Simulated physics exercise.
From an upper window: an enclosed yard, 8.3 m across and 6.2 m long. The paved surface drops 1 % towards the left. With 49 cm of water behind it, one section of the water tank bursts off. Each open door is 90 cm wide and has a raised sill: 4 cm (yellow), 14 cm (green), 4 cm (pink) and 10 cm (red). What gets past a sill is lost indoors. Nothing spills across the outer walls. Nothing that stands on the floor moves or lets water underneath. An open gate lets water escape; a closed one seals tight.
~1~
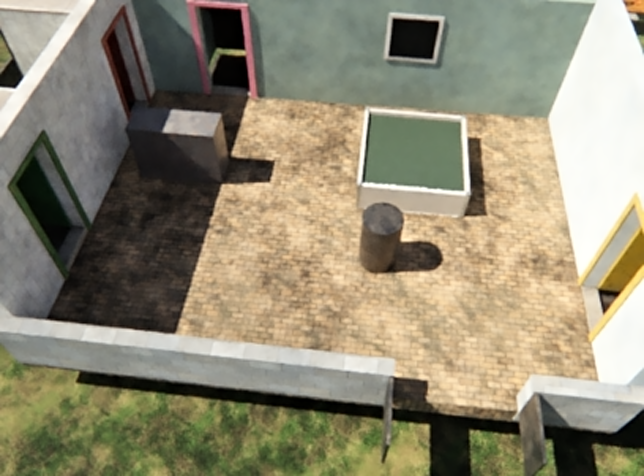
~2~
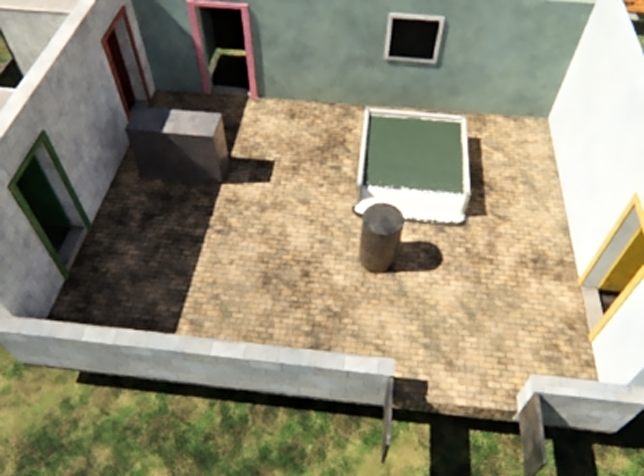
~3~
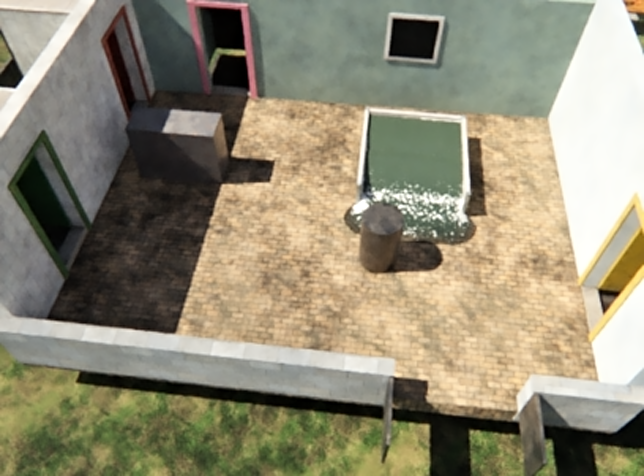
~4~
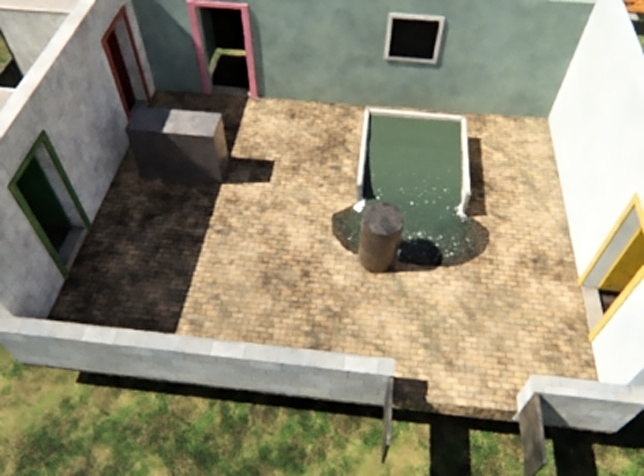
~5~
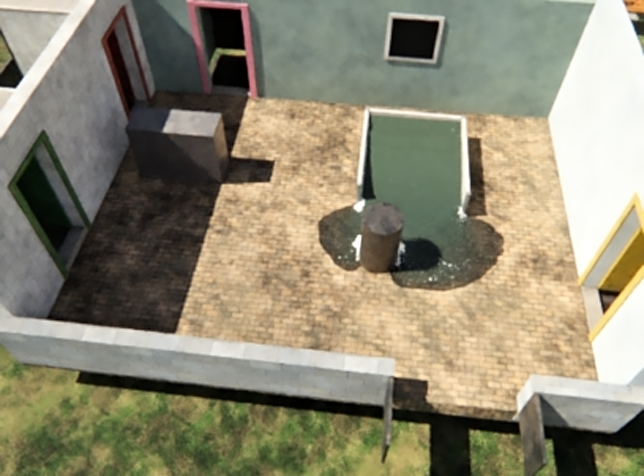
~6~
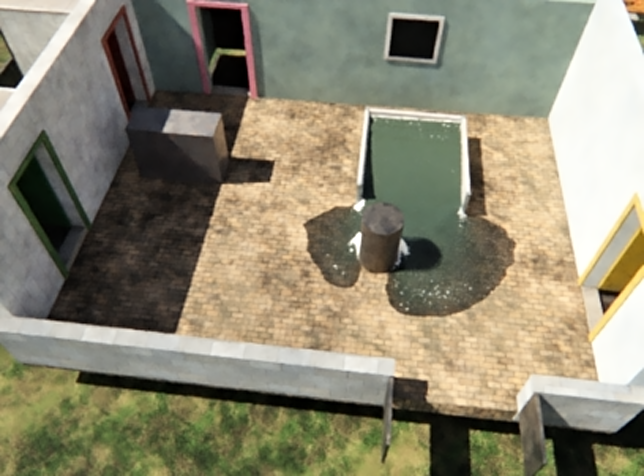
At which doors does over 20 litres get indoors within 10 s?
The water let in: At the yellow door it goes over the limit; at the green door it does not reach the limit; at the pink door it does not reach the limit; at the red door it does not reach the limit.
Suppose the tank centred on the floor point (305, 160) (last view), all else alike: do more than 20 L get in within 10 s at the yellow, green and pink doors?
Then: Yellow below, green not over, pink under.
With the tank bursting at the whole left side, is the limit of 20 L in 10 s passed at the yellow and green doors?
Against that limit: Yellow not over, green not over.
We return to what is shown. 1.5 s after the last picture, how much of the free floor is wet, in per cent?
Near 35 per cent is wet.
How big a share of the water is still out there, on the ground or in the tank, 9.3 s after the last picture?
Some 66 per cent remains.
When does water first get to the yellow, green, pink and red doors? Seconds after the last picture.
Yellow 1.4 s, green 2.8 s, pink not within the 10 s, red 6.5 s.
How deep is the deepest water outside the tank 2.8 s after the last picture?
About 17 cm.
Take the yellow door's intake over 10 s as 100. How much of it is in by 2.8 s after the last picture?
About 15 per cent.
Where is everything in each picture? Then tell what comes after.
The first picture shows still water, 49 cm deep, in the water tank at (414, 152).
In the second picture, water pours out at (410, 204) and has run 1.0 m, to (463, 220); typically 4 cm deep outside, 49 cm at the water tank's back.
In the third picture, the front is at (470, 231), 1.1 m from the gap at (410, 205); 1.1 m2 of floor is under water; 49 cm left at the back of the water tank.
In the fourth picture, the front is at (475, 250), 1.4 m from the gap at (410, 205); 2.1 m2 of floor is under water; 49 cm left at the back of the water tank.
In the fifth picture, the front is at (472, 276), 1.7 m from the gap at (410, 205); 3.1 m2 of floor is under water; 47 cm left at the back of the water tank.
In the sixth picture, the front is at (444, 311), 2.1 m from the gap at (410, 206); 4.2 m2 of floor is under water; 42 cm left at the back of the water tank.
Then, 0.7 s after the last picture water covers 20 % of the floor and is deepest (32 cm) near (379, 242); yellow door not reached, green door not reached, pink door not reached, red door not reached.
Then, 1.5 s after the last picture water covers 35 % of the floor and is deepest (25 cm) near (379, 242); yellow door 3 cm at the sill, 0 L in, green door not reached, pink door not reached, red door not reached.
Then, 2.8 s after the last picture water covers 50 % of the floor and is deepest (17 cm) near (522, 395); yellow door 10 cm at the sill, 6 L in, green door 2 cm at the sill, 0 L in, pink door not reached, red door not reached.
Then, 5.3 s after the last picture water covers 50 % of the floor and is deepest (10 cm) near (36, 342); yellow door 5 cm at the sill, 40 L in, green door 8 cm at the sill, 0 L in, pink door not reached, red door not reached.
Then, 9.3 s after the last picture water covers 70 % of the floor and is deepest (6 cm) near (100, 208); yellow door 1 cm at the sill, 42 L in, green door 5 cm at the sill, 0 L in, pink door not reached, red door 3 cm at the sill, 0 L in.
